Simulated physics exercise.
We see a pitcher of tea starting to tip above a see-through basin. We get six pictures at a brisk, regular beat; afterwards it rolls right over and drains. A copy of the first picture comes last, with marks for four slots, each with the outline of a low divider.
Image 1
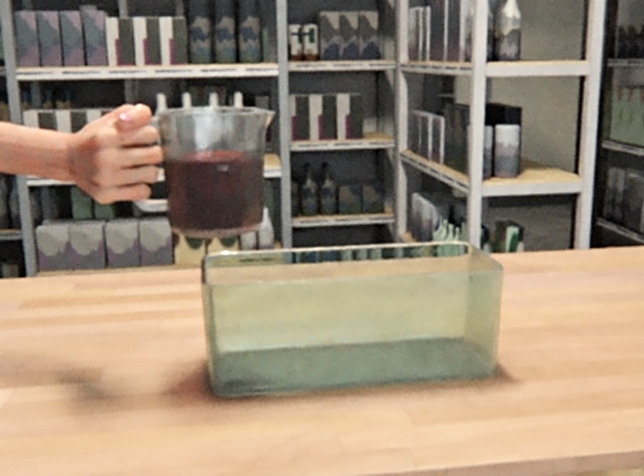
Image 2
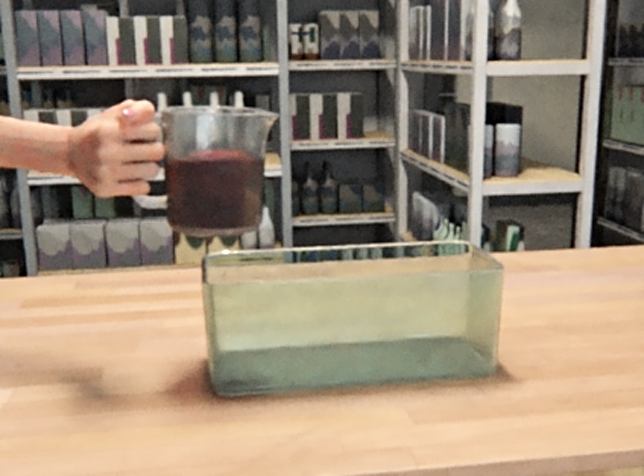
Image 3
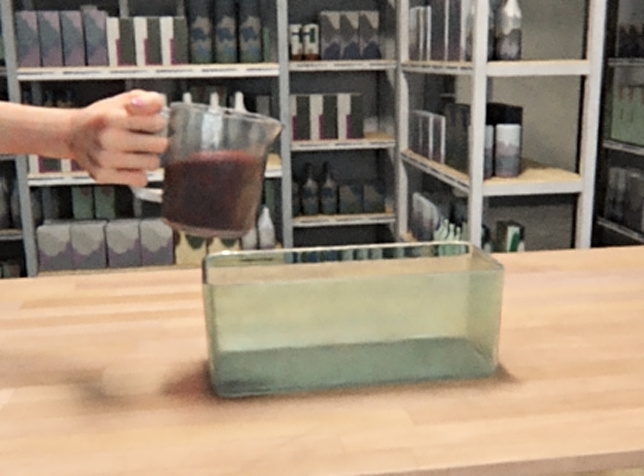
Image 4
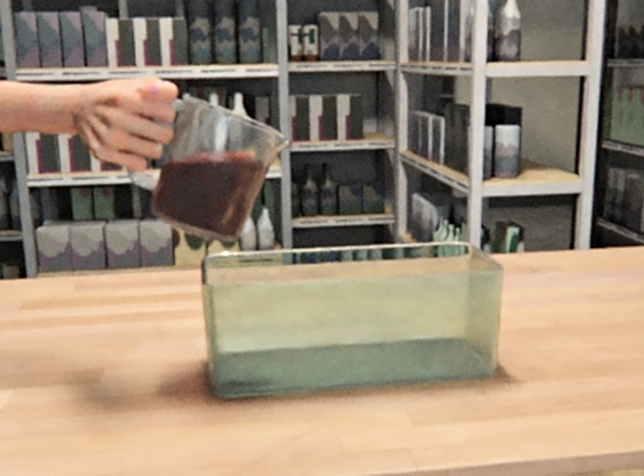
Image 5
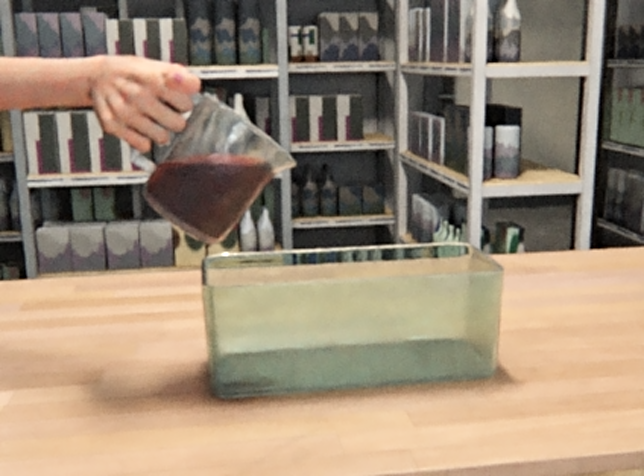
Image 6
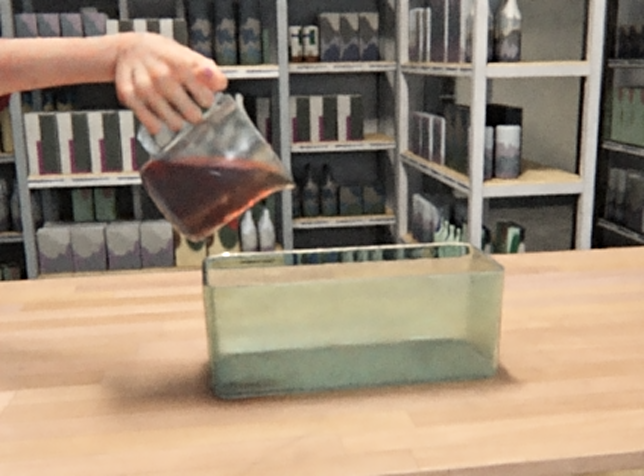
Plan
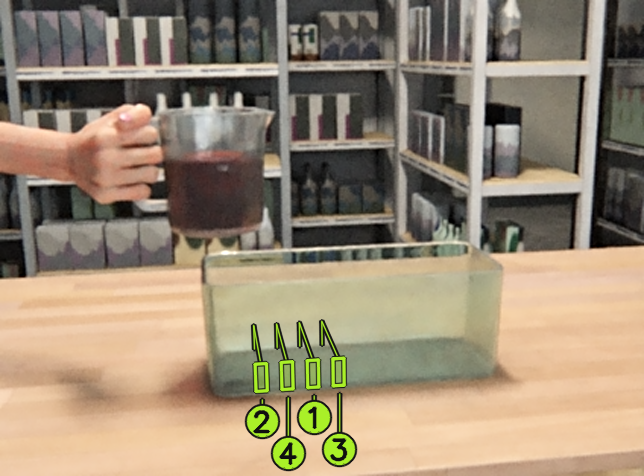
A glass pitcher of dark reddish tea, held by a hand on the left, started upright and tilted steadily farther to the right above a clear rectangular basin, the tea staying inside the whole time.
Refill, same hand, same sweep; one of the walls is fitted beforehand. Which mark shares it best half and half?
Choose 3.
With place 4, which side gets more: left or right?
More ends on the right.
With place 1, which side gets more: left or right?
The right side.
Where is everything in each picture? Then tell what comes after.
Upright, lip at (274, 113); basin from (210, 394) to (495, 373); nothing has left yet.
Tipped about 3°, lip at (277, 115); nothing has left yet.
Tipped about 11°, lip at (284, 125); nothing has left yet.
Tipped about 22°, lip at (291, 141); nothing has left yet.
Tipped about 38°, lip at (296, 163); nothing has left yet.
Tipped about 55°, lip at (295, 186); nothing has left yet.
On the marked copy, 1 at (314, 395); 2 at (262, 399); 3 at (339, 393); 4 at (288, 397).
Choosing 1, about 10 % ends left of the wall and 89 % right of it.
Choosing 2, about 11 % ends left of the wall and 88 % right of it.
Choosing 3, about 53 % ends left of the wall and 46 % right of it.
Choosing 4, about 10 % ends left of the wall and 90 % right of it.
